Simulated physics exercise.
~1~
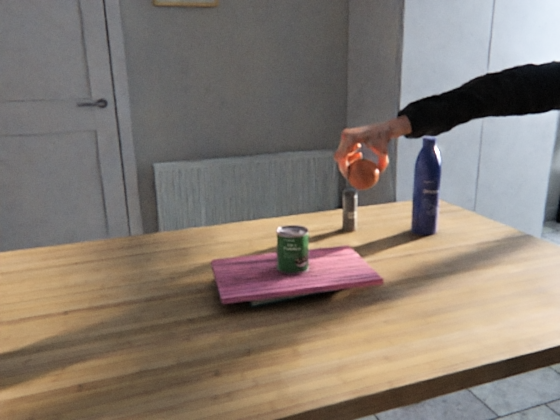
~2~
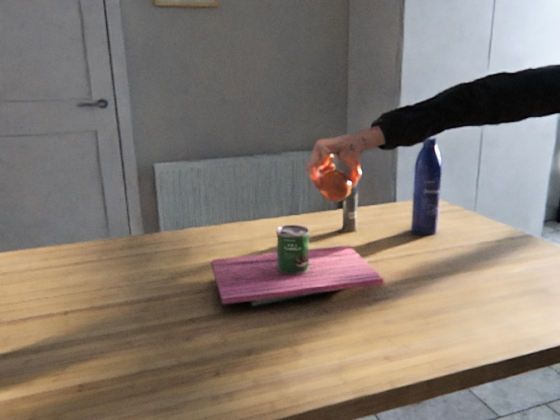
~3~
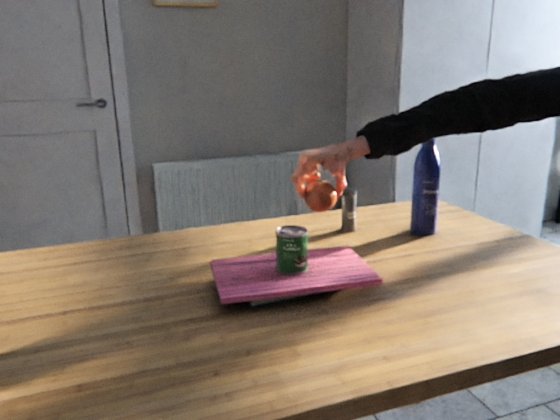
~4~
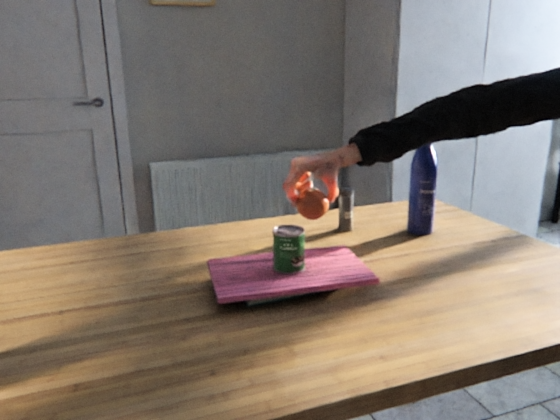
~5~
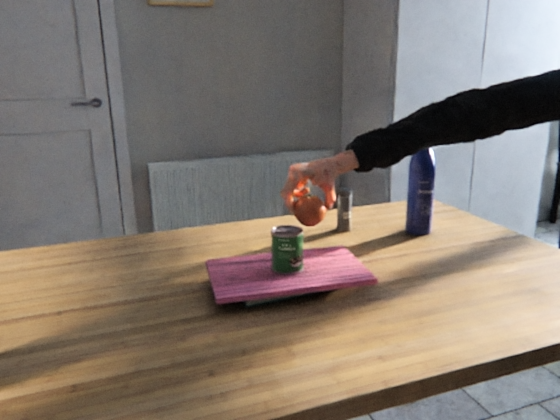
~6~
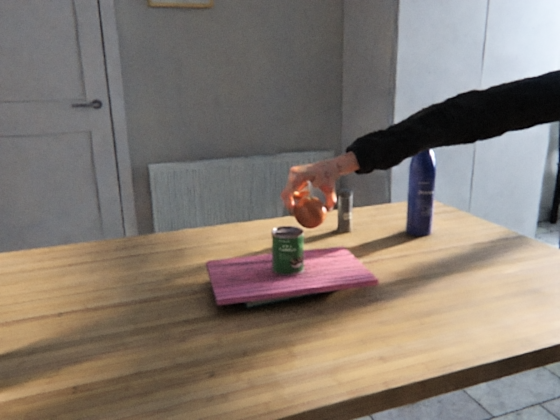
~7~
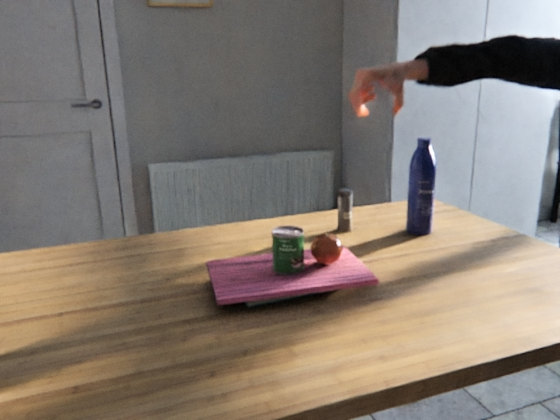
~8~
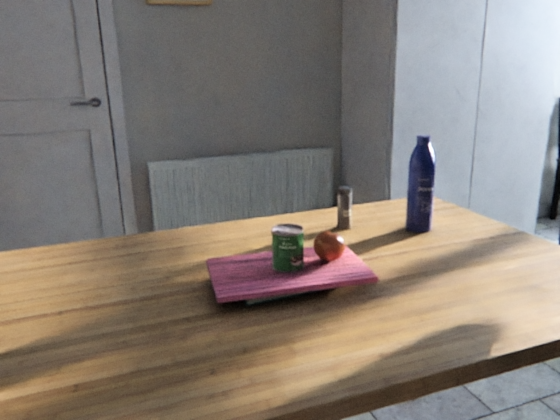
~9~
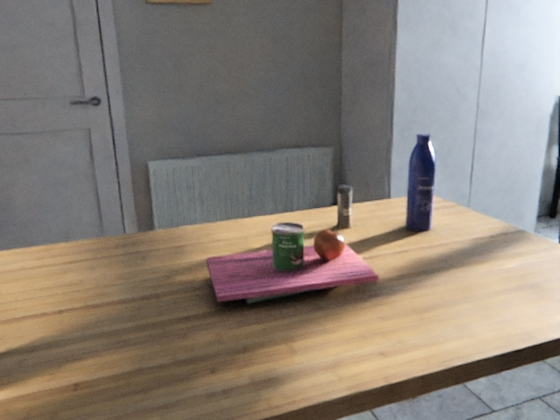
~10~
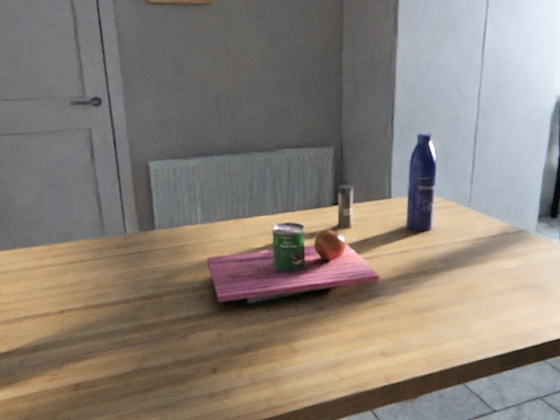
On a wooden table in a grey room, a hand moved an orange tomato left and down toward a green tin on a pink board, then let go and drew back, and the tomato ended up resting on the board beside the tin.
